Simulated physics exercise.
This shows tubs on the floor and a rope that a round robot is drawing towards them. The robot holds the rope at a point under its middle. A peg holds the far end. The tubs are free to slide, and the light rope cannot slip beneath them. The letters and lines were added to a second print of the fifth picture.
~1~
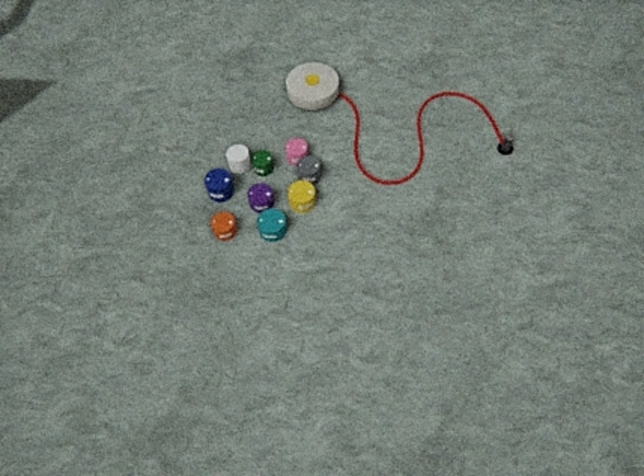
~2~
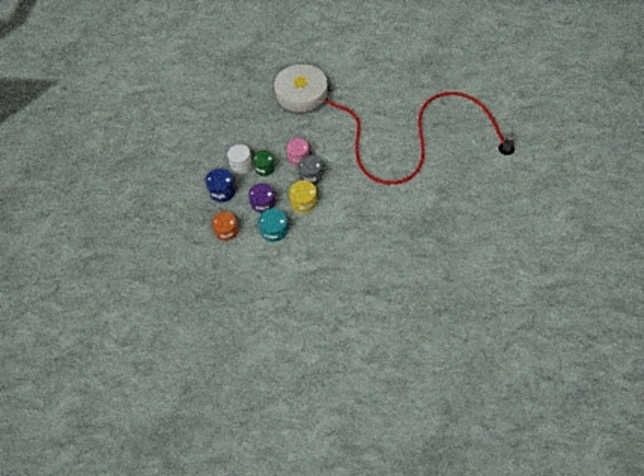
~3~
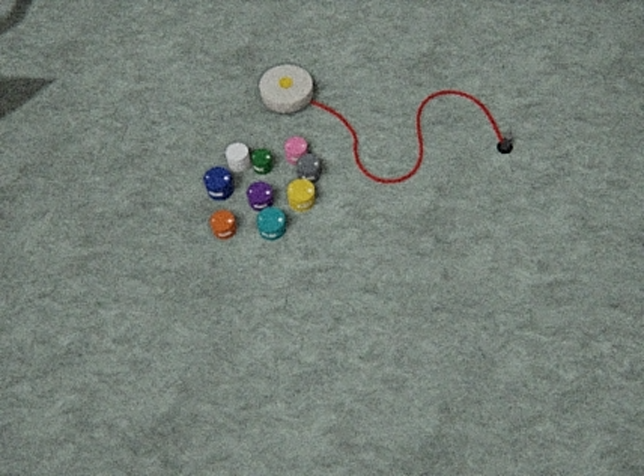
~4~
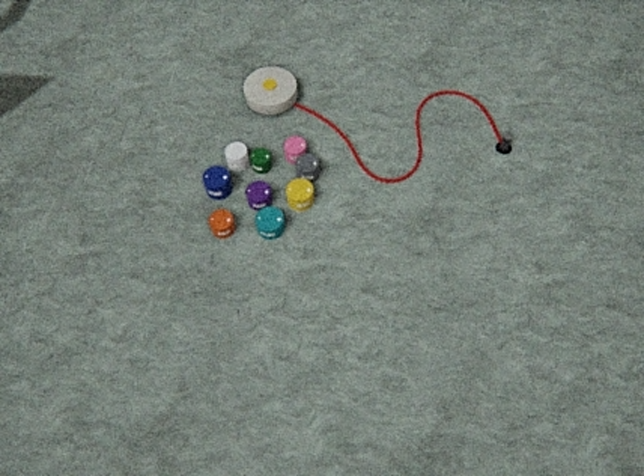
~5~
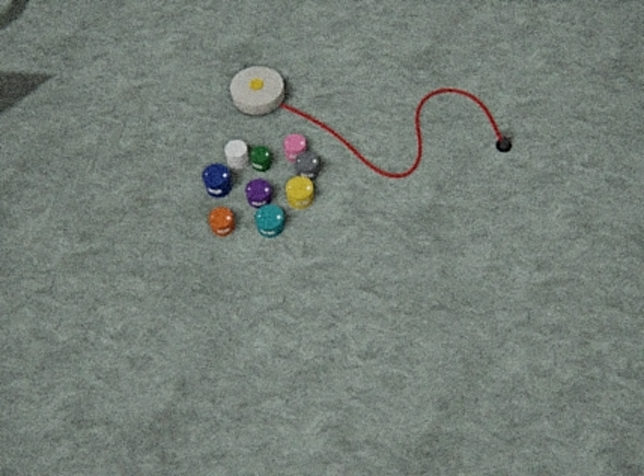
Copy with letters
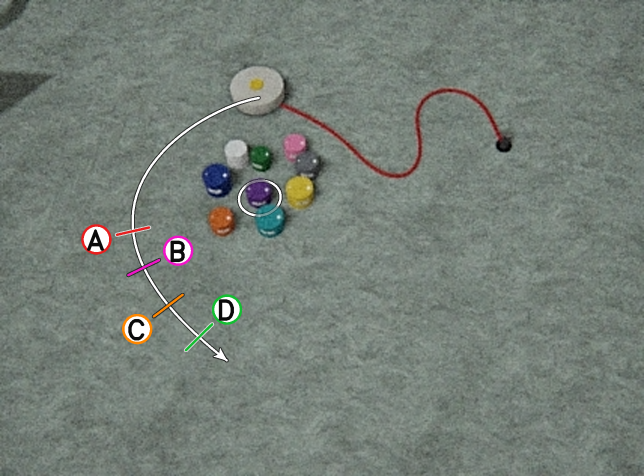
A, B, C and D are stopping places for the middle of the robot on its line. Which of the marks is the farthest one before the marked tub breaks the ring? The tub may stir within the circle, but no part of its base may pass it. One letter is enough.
Mark C.
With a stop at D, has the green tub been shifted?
Yes.
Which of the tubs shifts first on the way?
White.
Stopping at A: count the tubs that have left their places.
The count is none.
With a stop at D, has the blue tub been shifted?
Yes.
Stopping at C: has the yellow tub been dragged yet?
By then, no.
On the marked copy, A at (133, 231); B at (144, 268); C at (169, 305); D at (199, 337); the ring at (260, 198); the route from (259, 98) via (133, 211) to (227, 360).
With C. Early on, robot (170, 136); purple tub (259, 194).
Further on, robot (129, 221); purple tub (259, 194).
At the end, robot (166, 301); white tub (250, 177); green tub (268, 167); blue tub (234, 195); purple tub (261, 195); pink tub (296, 154); the purple tub is still in its ring.
As for the rest, A is safe but short; B is safe but short; D drags the ringed tub to (273, 202).
